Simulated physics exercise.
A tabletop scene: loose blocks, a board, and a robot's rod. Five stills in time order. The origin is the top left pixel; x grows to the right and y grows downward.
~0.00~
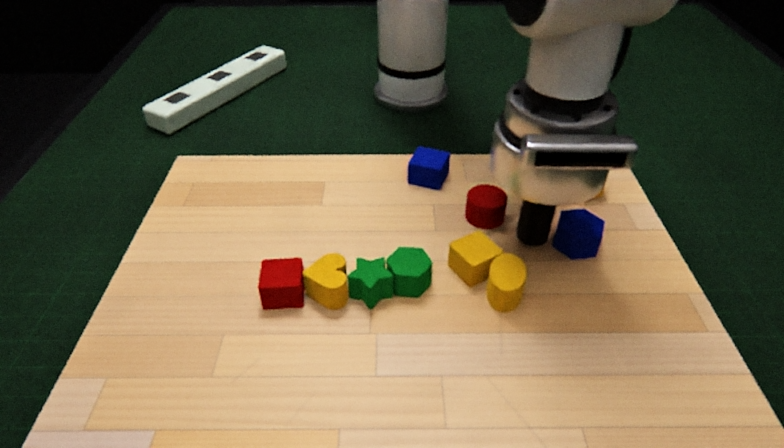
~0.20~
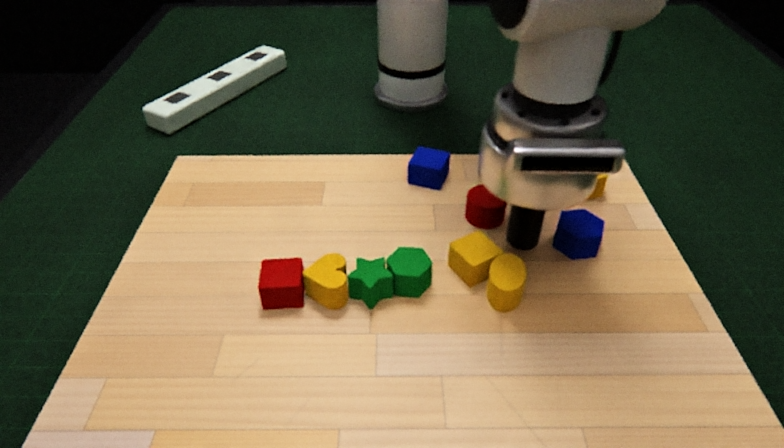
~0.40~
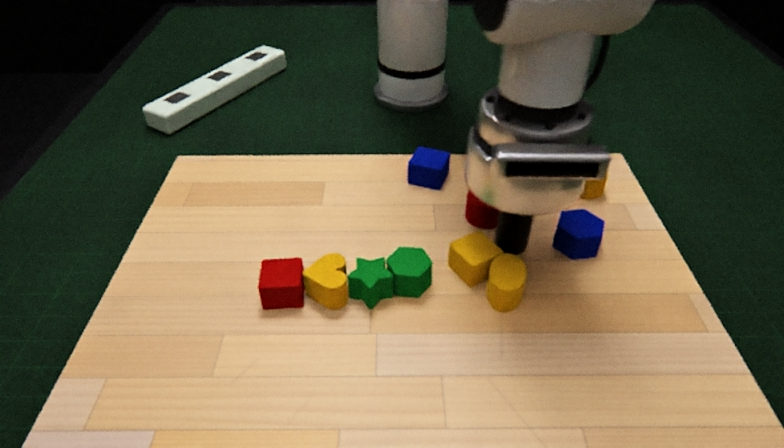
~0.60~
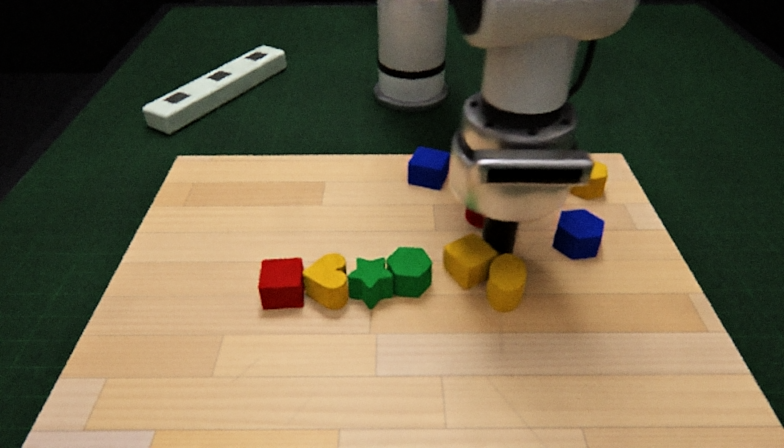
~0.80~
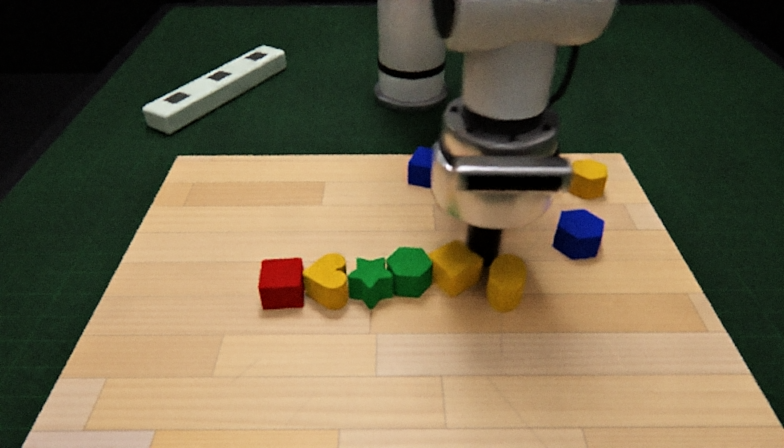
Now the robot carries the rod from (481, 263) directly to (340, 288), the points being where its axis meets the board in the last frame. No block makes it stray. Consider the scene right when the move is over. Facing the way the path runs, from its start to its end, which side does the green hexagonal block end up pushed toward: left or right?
Over to the left.
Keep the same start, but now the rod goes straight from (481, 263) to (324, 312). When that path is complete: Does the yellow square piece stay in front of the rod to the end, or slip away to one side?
It stays ahead.
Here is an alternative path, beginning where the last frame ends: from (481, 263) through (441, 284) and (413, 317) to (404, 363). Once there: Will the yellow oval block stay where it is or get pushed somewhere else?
Left in place.
What follows on the original path. One third of the way, rod at (435, 264); red square piece at (242, 276); yellow heart-shaped block at (286, 281), turned 25° clockwise; green star block at (322, 288); green hexagonal block at (363, 274), turned 15° anticlockwise; yellow square piece at (408, 267).
Two thirds of the way, rod at (388, 272); red square piece at (230, 275); yellow heart-shaped block at (269, 284), turned 50° clockwise; green star block at (282, 309), turned 25° clockwise; green hexagonal block at (328, 303), turned 35° anticlockwise; yellow square piece at (368, 282), turned 25° anticlockwise.
At the end, rod at (340, 280); red square piece at (230, 275); yellow heart-shaped block at (269, 284), turned 50° clockwise; green star block at (269, 316), turned 55° clockwise; green hexagonal block at (315, 326), turned 25° anticlockwise; yellow square piece at (352, 294), turned 60° anticlockwise.
